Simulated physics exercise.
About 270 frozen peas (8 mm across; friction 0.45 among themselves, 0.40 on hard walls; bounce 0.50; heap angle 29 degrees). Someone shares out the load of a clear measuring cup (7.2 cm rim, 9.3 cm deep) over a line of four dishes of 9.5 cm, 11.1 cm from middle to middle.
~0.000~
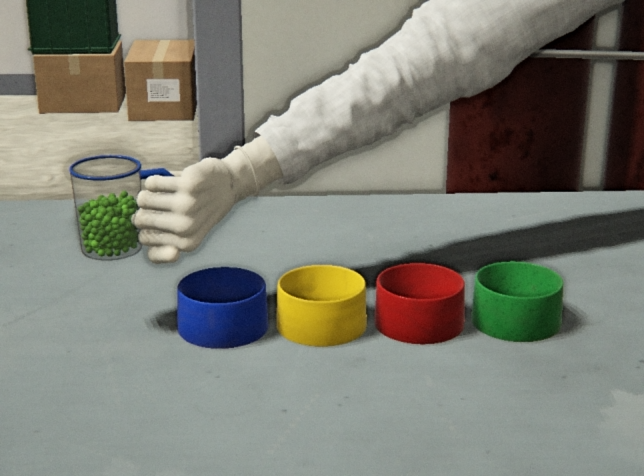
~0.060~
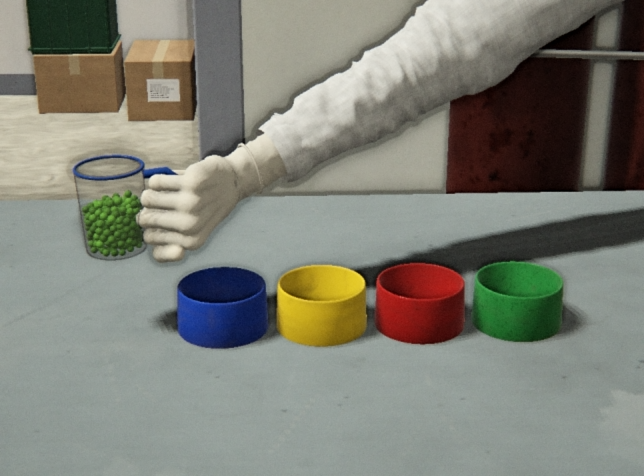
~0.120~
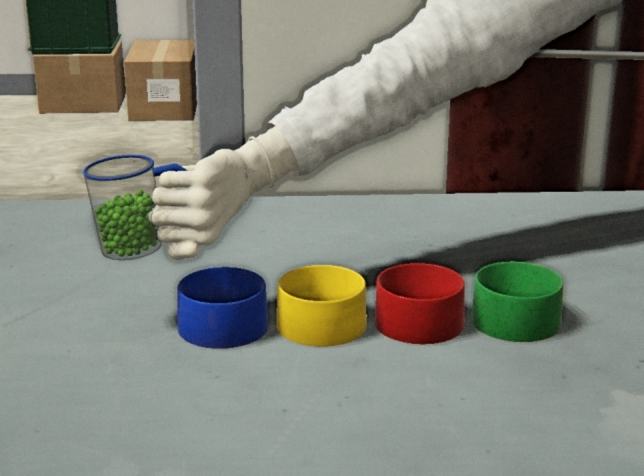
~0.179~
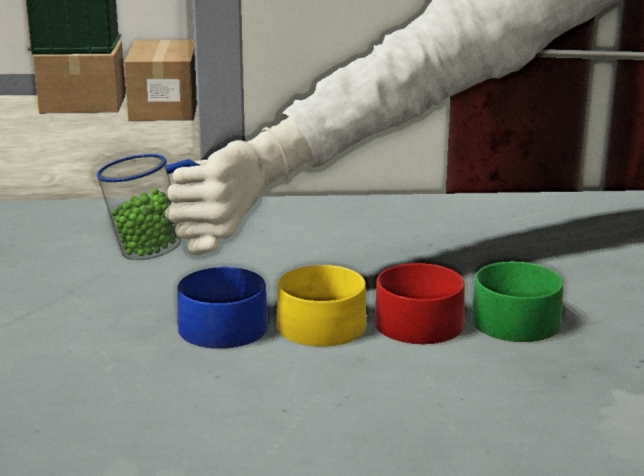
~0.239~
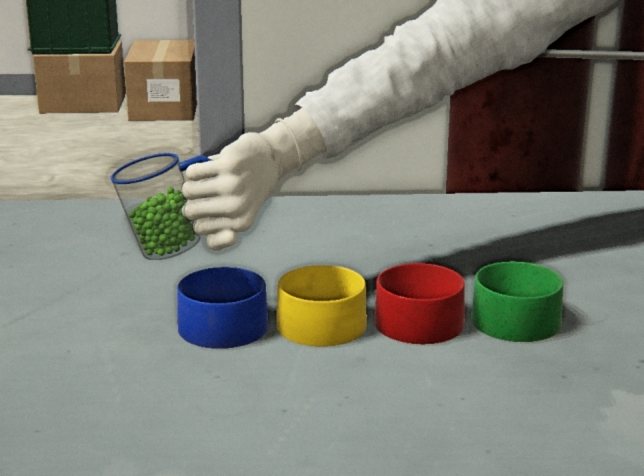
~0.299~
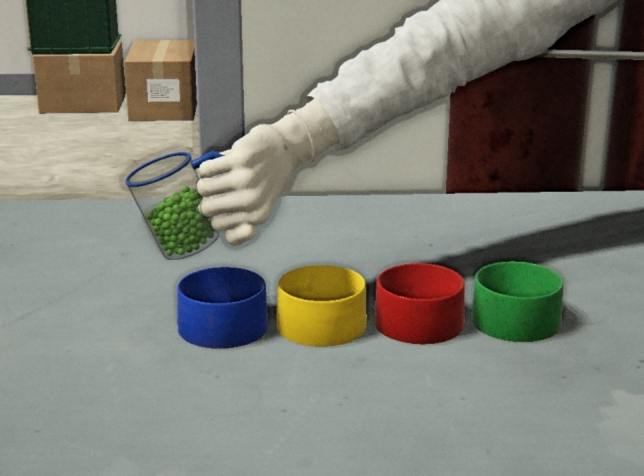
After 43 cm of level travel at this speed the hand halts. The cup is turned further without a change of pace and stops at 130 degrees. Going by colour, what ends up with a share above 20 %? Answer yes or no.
Red: Yes, blue: No, green: No, yellow: No, counter: Yes.
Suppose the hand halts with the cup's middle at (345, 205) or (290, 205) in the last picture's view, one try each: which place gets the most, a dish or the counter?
Most goes to: Yellow; blue.
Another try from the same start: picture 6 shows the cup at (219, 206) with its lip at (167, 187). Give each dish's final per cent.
Red 70; blue 0; green 0; yellow 0.
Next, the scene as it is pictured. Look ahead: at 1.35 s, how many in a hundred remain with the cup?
Roughly 95 per cent.
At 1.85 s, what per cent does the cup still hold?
About 0 per cent.
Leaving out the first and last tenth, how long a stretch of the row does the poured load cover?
Roughly 8 cm.
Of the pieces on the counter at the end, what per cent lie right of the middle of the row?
Roughly 100 per cent.
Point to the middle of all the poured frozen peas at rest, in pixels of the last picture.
At about (430, 315).
After 0.93 s, tilt 71 degrees; cup holds 100 %.
Then, at 1.35 s, tilt 106 degrees; cup holds 95 %, red 5 %.
Then, at 1.85 s, tilt 130 degrees; cup holds 0 %, red 70 %.
In the end, at 2.7 s, red 70 %, blue 0 %, green 0 %, yellow 0 %, counter 30 %.
